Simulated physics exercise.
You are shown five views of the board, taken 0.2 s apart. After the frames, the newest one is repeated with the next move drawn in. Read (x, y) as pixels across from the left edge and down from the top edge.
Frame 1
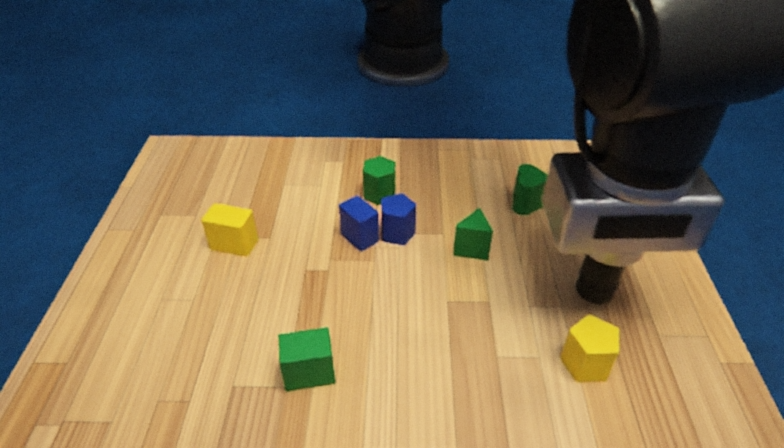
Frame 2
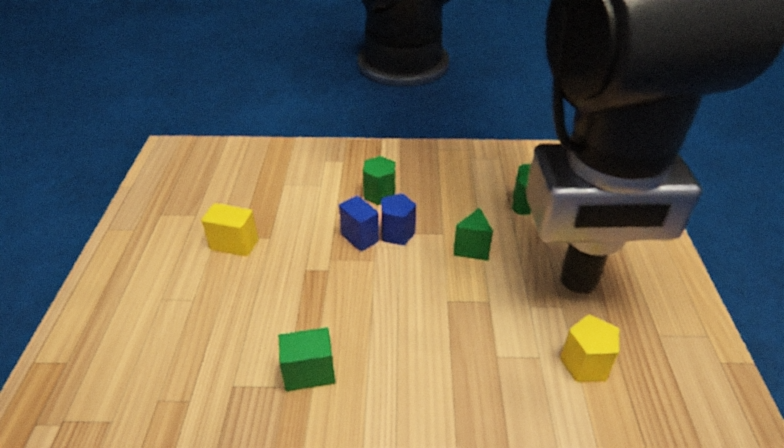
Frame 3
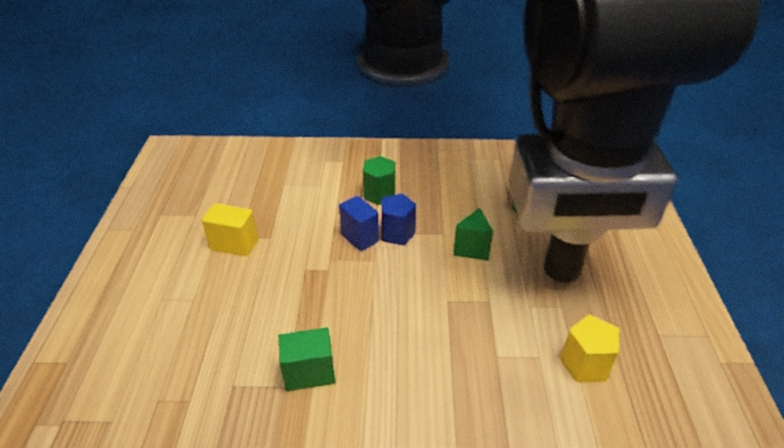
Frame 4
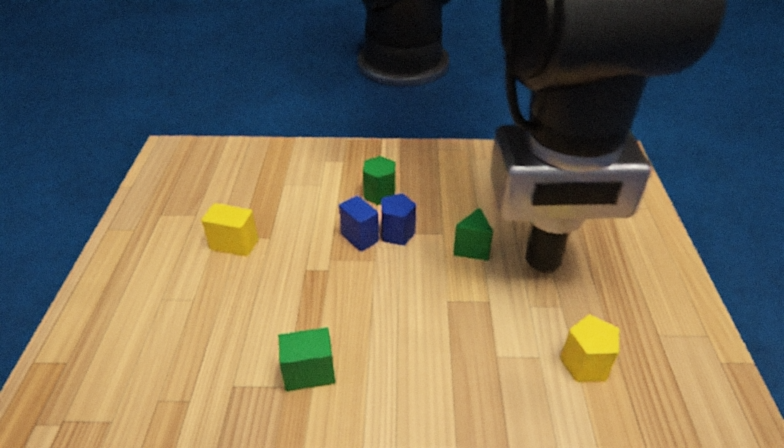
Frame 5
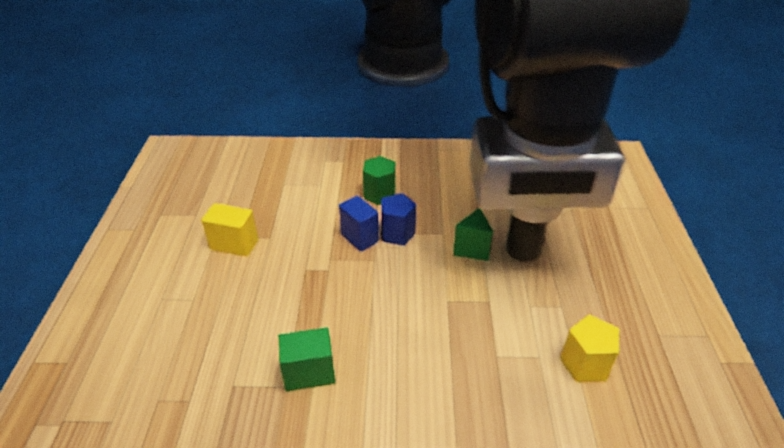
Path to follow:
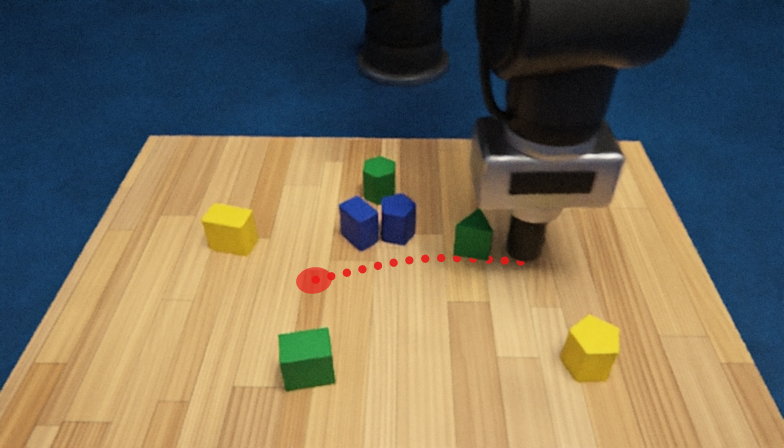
The video shows a robot arm with a dark rod gliding left and slightly away across a wooden board, nearing a green triangular block, while the scattered green, blue and yellow blocks stay still.
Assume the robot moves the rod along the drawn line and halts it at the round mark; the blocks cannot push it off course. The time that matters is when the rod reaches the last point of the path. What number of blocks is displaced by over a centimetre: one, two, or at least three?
One block moves more than 1 cm.
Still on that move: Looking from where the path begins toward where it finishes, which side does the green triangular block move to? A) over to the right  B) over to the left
A.
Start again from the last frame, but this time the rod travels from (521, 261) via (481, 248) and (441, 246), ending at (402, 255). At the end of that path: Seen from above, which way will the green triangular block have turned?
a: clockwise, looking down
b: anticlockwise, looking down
My answer is option a.
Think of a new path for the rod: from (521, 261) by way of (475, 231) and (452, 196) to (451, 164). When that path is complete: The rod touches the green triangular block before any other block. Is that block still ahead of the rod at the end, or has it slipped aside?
Slipped off.
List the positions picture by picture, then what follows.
In the first frame, tip of the rod at (594, 291), middles of tops, blue five-sided block at (397, 205), green triangular block at (476, 221).
In the second frame, rod at (579, 281), nothing pushed.
In the third frame, rod at (562, 271), nothing pushed.
In the fourth frame, rod at (543, 261), nothing pushed.
In the fifth frame, rod at (523, 251), blue five-sided block at (397, 205), green triangular block at (476, 221).
The line goes from (521, 261) via (417, 260), ending at (314, 280).
What follows on the original path. One third of the way, rod at (451, 247); green triangular block at (440, 210), turned 95° clockwise.
Two thirds of the way, rod at (381, 254); green triangular block at (438, 209), turned 100° clockwise.
At the end, rod at (313, 269); blue five-sided block unmoved; green triangular block at (438, 209), turned 100° clockwise.
